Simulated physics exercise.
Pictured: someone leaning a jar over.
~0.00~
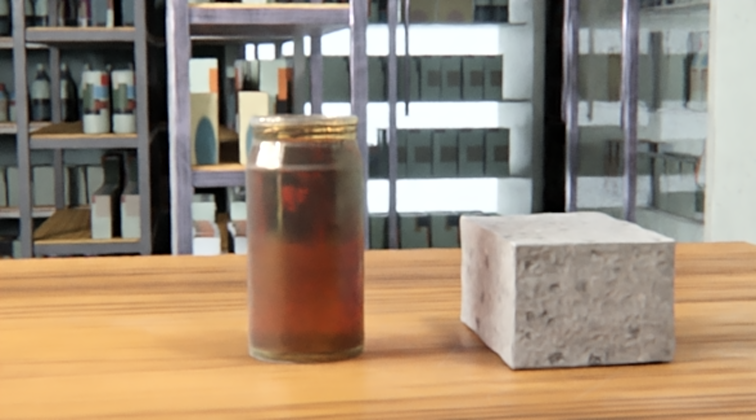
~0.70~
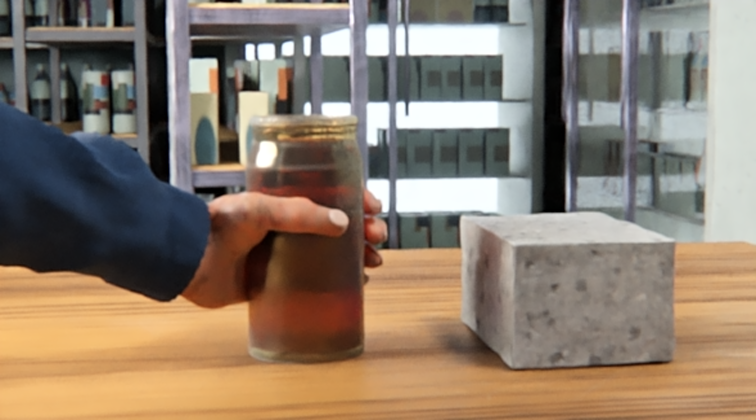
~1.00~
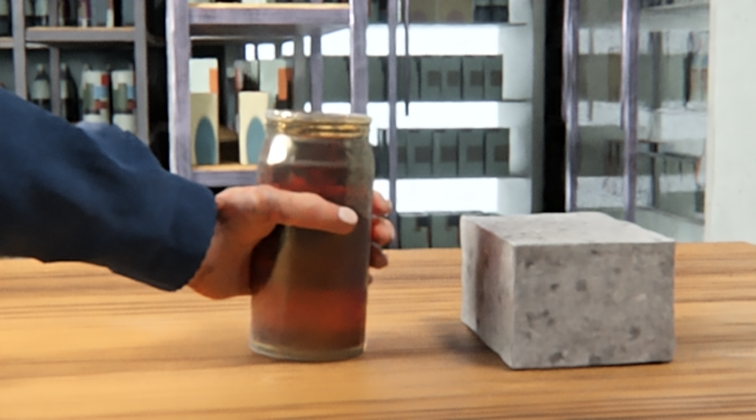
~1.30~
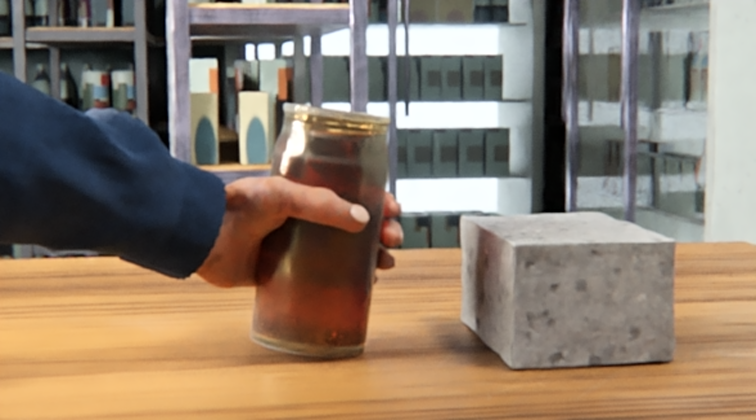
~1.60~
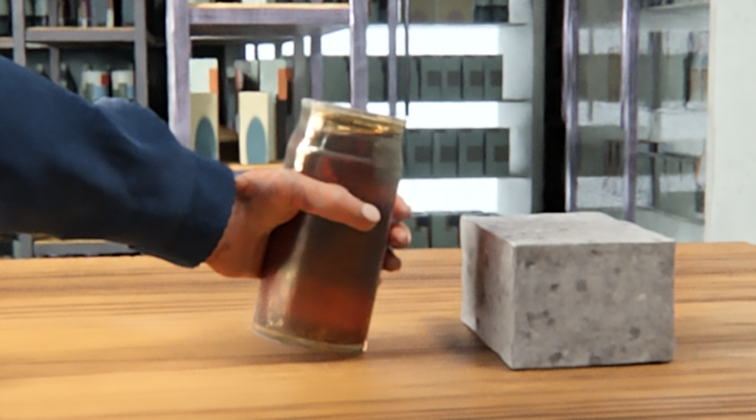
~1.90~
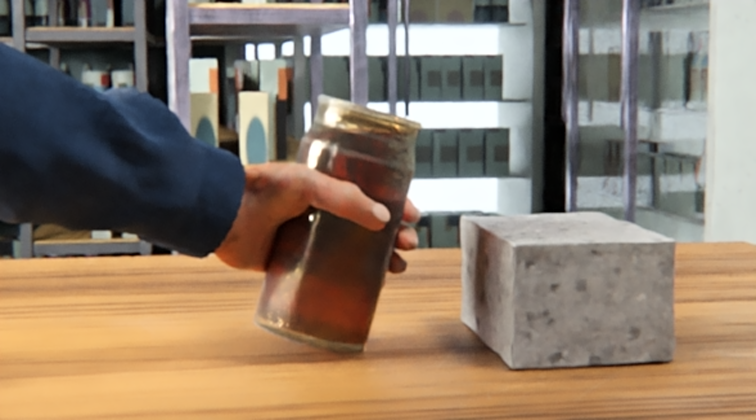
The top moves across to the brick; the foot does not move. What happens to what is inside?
What is inside partly runs out.
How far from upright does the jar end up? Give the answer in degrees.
It ends up leaning about 45° from upright.
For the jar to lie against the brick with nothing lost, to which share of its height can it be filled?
Max fill: Approx. 80 in a hundred.
After 2.5 s, the jar leans by about 30°; nothing has left it.
After 3.1 s, the jar leans by about 40°; some has gone over its rim; nearly all of the iced tea is inside.
After 4.5 s, the jar leans by about 45°, against the brick; some has gone over its rim; nearly all of the iced tea is inside.
